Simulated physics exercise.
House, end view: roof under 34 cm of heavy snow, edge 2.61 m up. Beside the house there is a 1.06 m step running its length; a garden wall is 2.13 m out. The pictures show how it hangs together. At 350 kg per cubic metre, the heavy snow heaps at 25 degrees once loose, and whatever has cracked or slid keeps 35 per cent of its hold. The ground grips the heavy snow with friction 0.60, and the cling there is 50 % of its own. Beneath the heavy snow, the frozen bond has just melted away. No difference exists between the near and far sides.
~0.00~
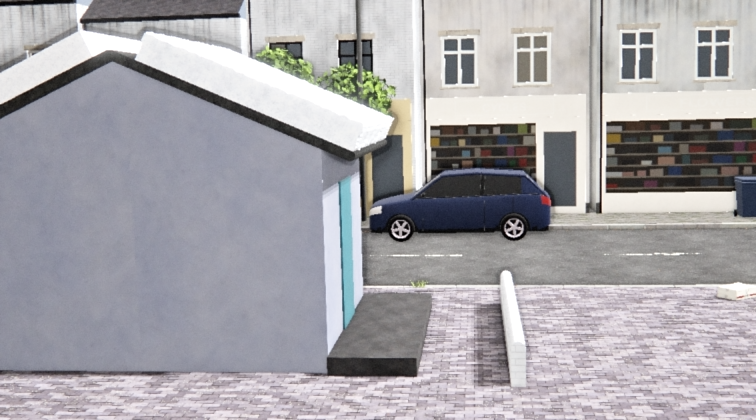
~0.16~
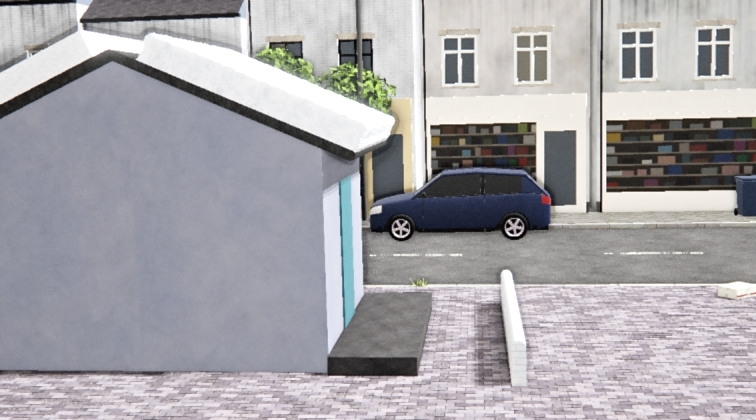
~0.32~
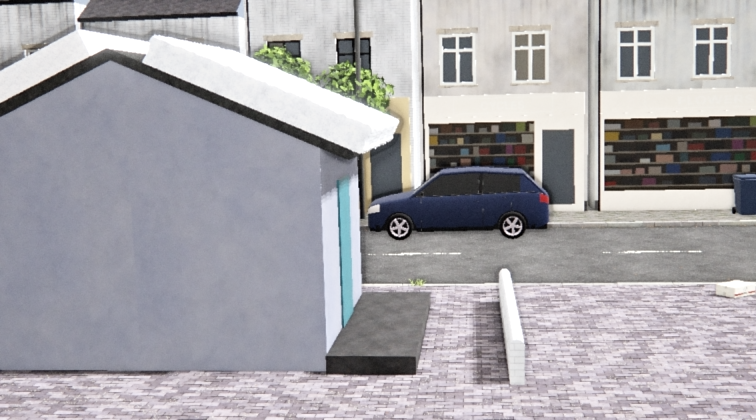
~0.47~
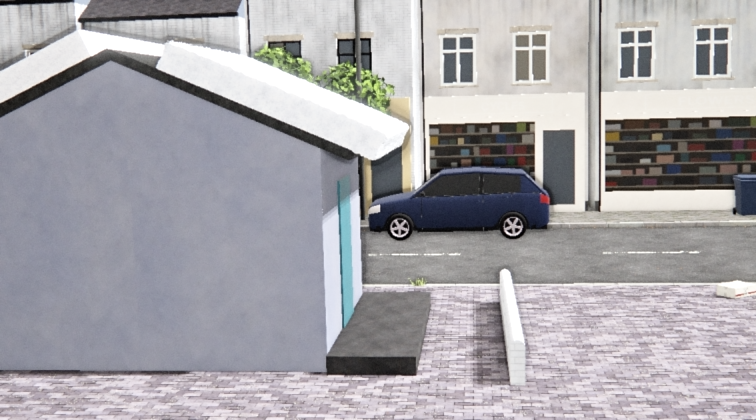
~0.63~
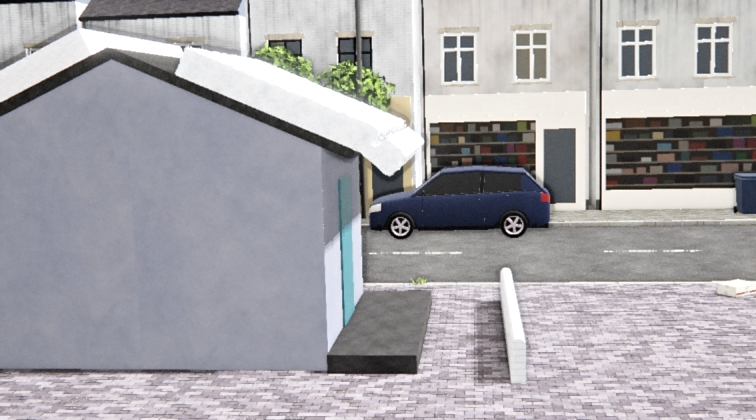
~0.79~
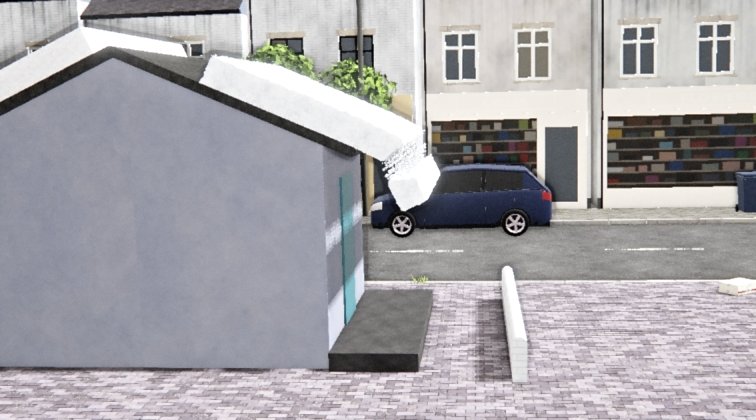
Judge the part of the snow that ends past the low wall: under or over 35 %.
It ends exceeding 35 %.
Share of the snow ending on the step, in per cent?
Something like 0 percent.
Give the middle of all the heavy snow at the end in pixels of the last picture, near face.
(534, 357), roughly.
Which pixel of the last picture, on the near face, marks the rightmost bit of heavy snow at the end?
At about (723, 371).
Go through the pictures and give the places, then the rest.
Leading edge of the heavy snow at (363, 128), 2 % of it past the eaves, in one piece, in the first picture.
Leading edge of the heavy snow at (366, 128), its middle shifted 3.0 cm, 2 % of it past the eaves, in one piece, in the second picture.
Leading edge of the heavy snow at (372, 131), its middle shifted 12 cm, 6 % of it past the eaves, in one piece, in the third picture.
Leading edge of the heavy snow at (385, 138), its middle shifted 29 cm, 12 % of it past the eaves, in one piece, in the fourth picture.
Leading edge of the heavy snow at (404, 158), its middle shifted 52 cm, 20 % of it past the eaves, cracking, in the fifth picture.
Leading edge of the heavy snow at (425, 196), its middle shifted 83 cm, 31 % of it past the eaves, cracking, in the sixth picture.
After 1.19 s, 62 % is still on the roof and 0 % is past the low wall.
After 1.66 s, none is still on the roof and 4 % is past the low wall.
After 2.13 s, none is still on the roof and 41 % is past the low wall.
After 2.60 s, none is still on the roof and 41 % is past the low wall.
After 2.80 s, at the end, none is still on the roof and 41 % is past the low wall.
